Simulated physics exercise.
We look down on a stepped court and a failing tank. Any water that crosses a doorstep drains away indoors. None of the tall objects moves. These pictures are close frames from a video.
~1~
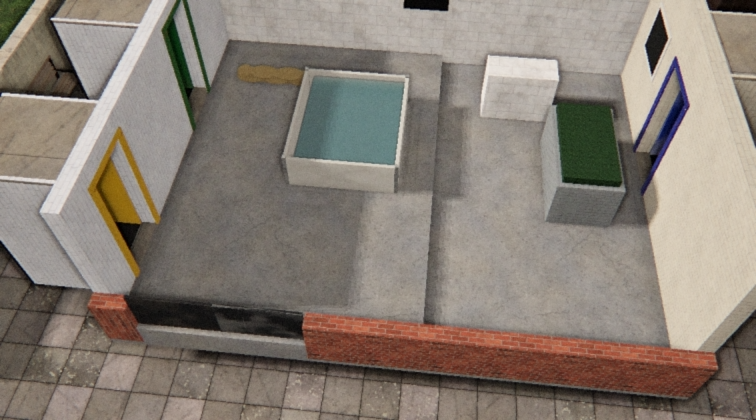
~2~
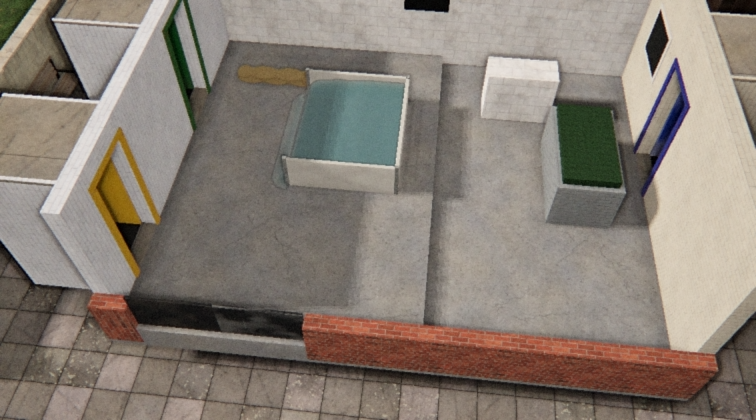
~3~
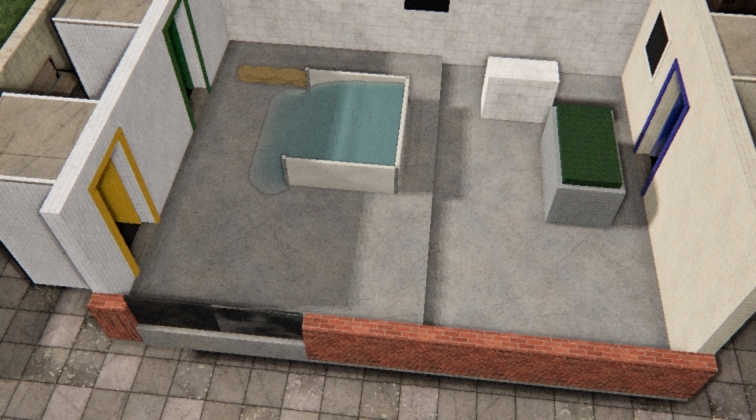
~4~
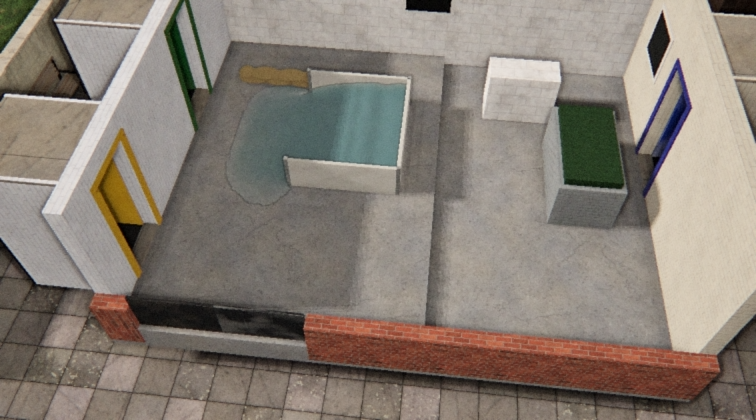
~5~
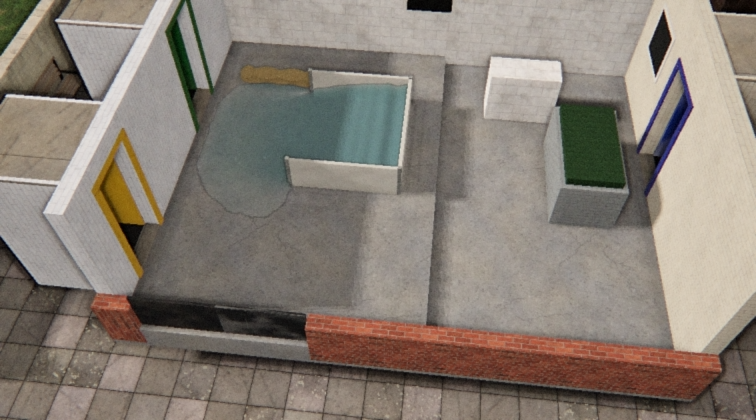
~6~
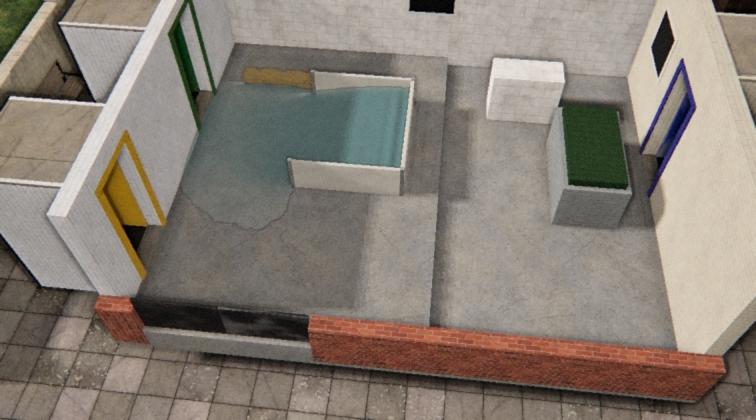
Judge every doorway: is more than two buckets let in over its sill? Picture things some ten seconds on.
At the end, the yellow door counts as over. The green door counts as over. The blue door counts as not over.
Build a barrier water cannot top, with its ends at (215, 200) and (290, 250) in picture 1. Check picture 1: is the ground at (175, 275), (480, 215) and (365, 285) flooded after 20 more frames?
Soaked, untouched, untouched.
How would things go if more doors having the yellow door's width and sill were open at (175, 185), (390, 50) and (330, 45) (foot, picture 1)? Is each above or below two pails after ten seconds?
Door one breaks the limit, door two stays inside the limit, door three stays inside the limit.
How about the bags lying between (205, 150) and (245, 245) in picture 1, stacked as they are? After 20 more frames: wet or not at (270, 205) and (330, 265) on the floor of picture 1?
Submerged, submerged.
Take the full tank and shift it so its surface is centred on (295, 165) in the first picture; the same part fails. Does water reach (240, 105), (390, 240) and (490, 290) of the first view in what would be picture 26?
Soaked, bone-dry, bone-dry.
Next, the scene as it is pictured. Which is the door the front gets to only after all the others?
The blue-painted one.
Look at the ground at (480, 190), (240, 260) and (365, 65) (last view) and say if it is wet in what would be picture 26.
Taking them as listed, they are spared, waterlogged and waterlogged.
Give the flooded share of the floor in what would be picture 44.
I'd say close to 65 per cent.
A moment on, water covers 15 % of the floor; the yellow door wet at the sill, nothing in, the green door over two buckets in, the blue door not reached.
Next, water covers 20 % of the floor; the yellow door under two buckets in, the green door far over two buckets in, the blue door not reached.
Then, water covers 35 % of the floor; the yellow door over two buckets in, the green door far over two buckets in, the blue door not reached.
Later, water covers 65 % of the floor; the yellow door over two buckets in, the green door far over two buckets in, the blue door not reached.
In the end, water covers 90 % of the floor; the yellow door far over two buckets in, the green door far over two buckets in, the blue door wet at the sill, nothing in.
